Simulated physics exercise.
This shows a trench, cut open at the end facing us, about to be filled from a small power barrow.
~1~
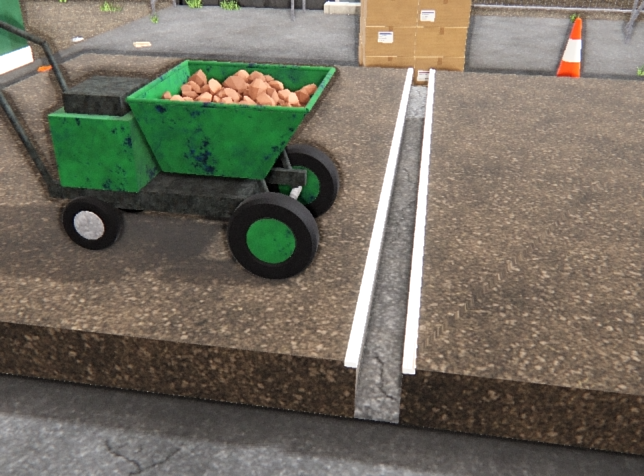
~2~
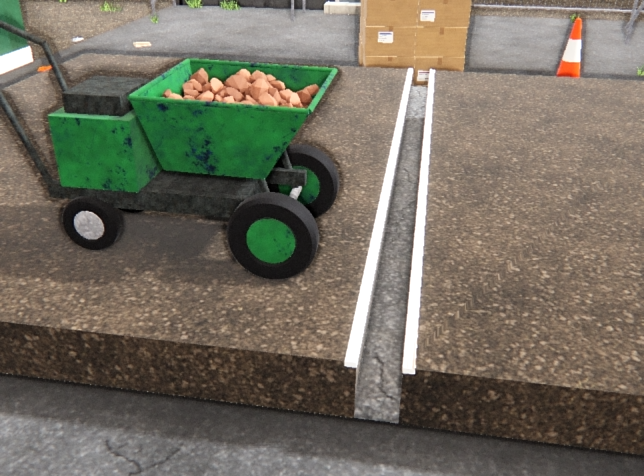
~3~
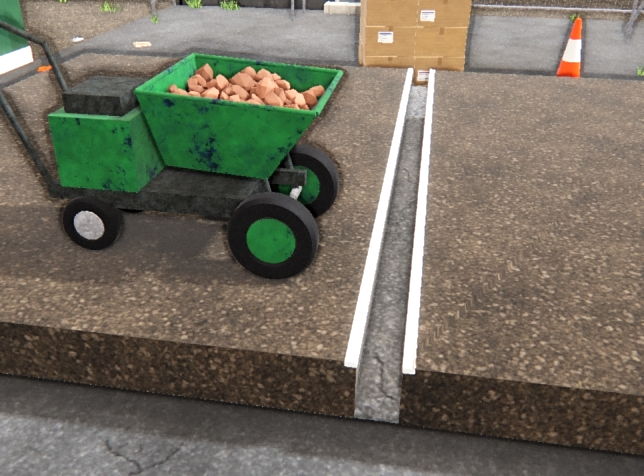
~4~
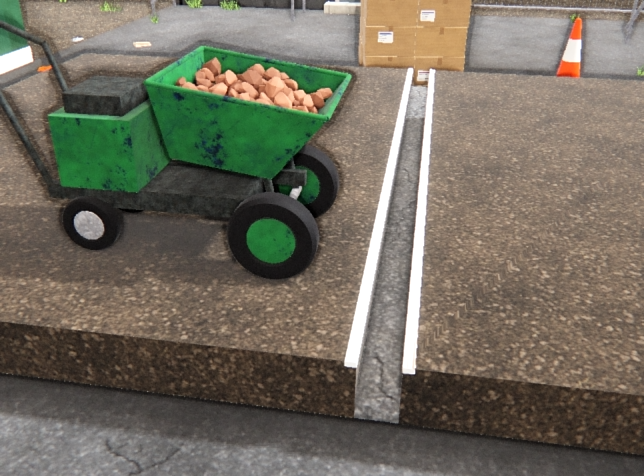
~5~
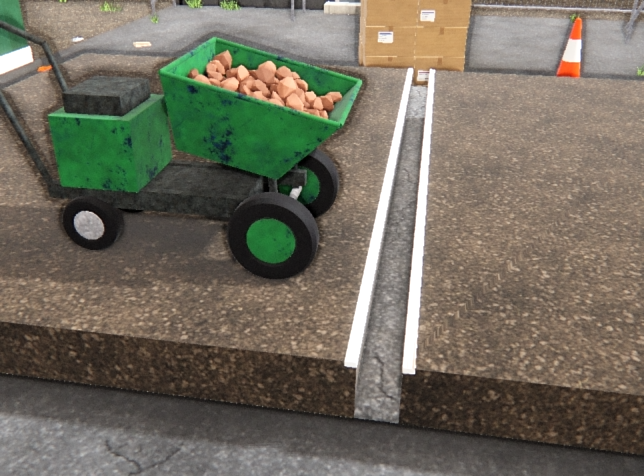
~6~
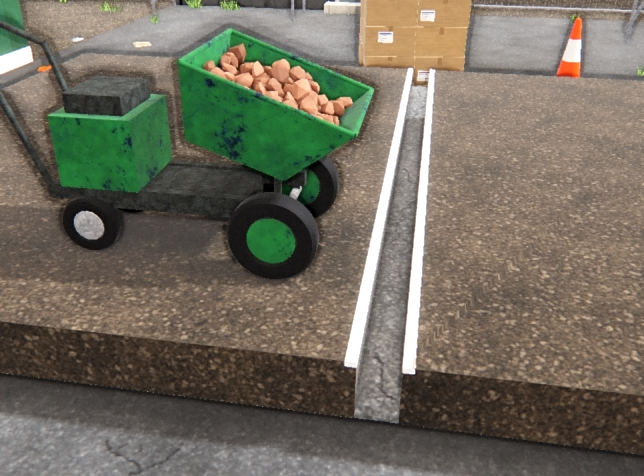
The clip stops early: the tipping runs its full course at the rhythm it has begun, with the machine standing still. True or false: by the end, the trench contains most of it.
False.
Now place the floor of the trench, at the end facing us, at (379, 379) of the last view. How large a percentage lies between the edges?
10 %.
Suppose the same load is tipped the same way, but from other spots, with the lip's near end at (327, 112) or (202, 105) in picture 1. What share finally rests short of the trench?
It comes out near 0 in a hundred for the first and near 40 in a hundred for the second.
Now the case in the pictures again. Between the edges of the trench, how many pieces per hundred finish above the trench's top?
My figure is near 0 per cent.
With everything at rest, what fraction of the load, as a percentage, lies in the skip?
Roughly 15 in a hundred.
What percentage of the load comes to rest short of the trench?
It works out to roughly 0 percent.
Soon, skip tipped steeply; all in the skip.
A while on, skip tipped right over; most in the skip; a small part beyond it; a stray few falling.
Towards the end, skip tipped right over; about a third in the skip; a stray few in or heaped over the trench; about two thirds beyond it.
Finally, skip tipped right over; a small part in the skip; a small part in or heaped over the trench; most beyond it.
